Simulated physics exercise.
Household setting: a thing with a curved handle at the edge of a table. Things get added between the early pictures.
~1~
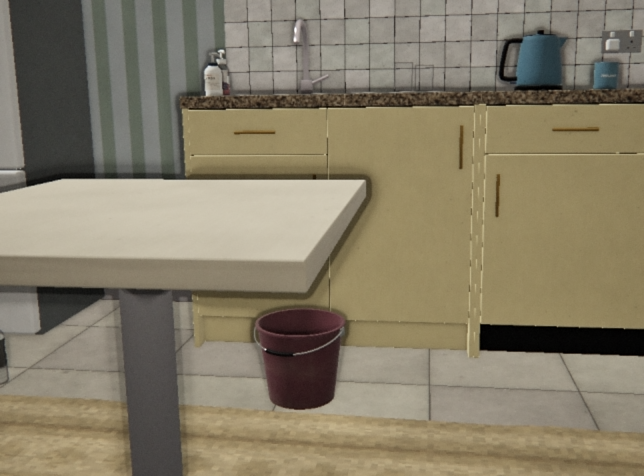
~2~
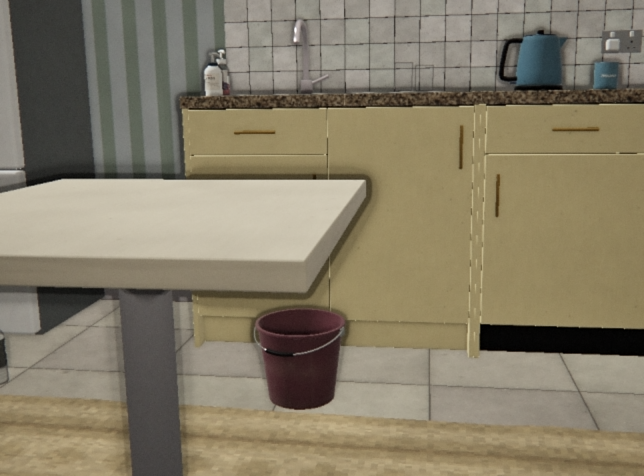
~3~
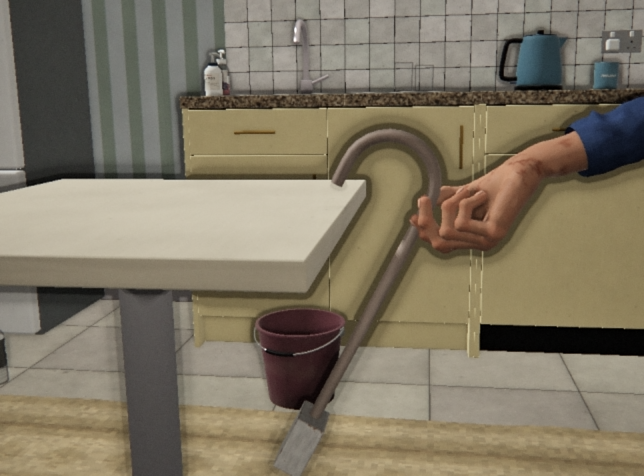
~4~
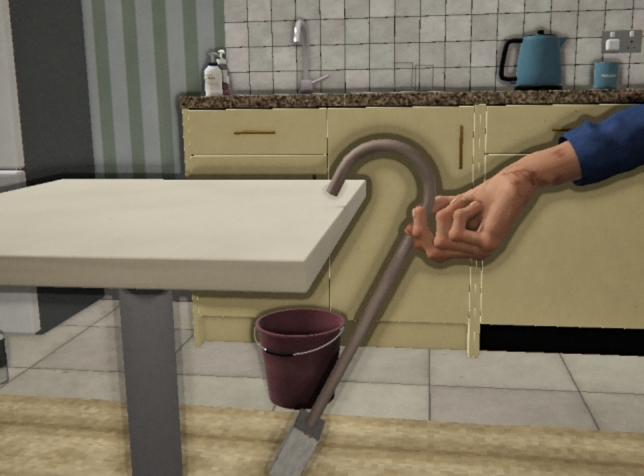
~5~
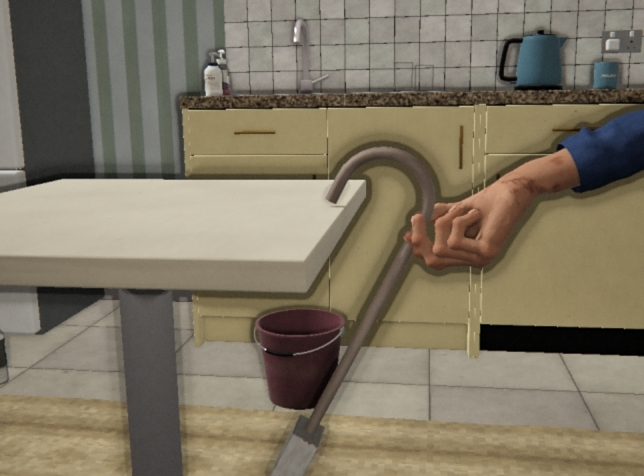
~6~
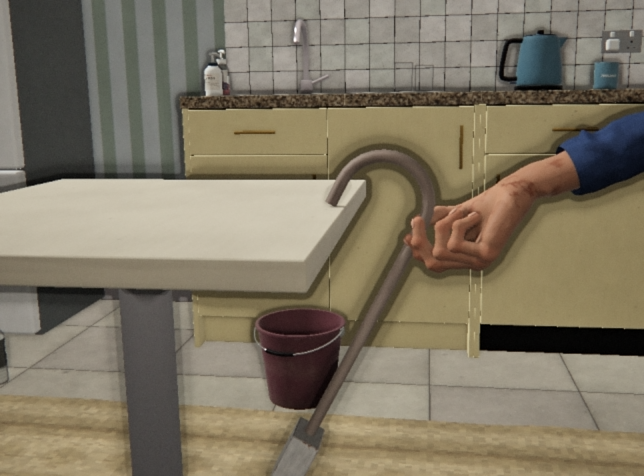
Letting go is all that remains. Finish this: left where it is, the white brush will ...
Left where it is, the white brush will stay hanging.
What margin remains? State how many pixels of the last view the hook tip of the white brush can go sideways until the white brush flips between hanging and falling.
Direction right, distance about 12 px.
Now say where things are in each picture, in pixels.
In the first picture, table (141, 216).
In the second picture, table (141, 216).
In the third picture, still on the way; white brush (332, 300); table (141, 216).
In the fourth picture, still on the way; white brush (327, 309); table (141, 216).
In the fifth picture, still on the way; white brush (326, 315); table (141, 216).
In the sixth picture, in place, still held; white brush (326, 318); table (141, 216).
Then, 0.40 s on from there, white brush at rest near (329, 319).
In the end, the white brush remains in place, near (327, 318).
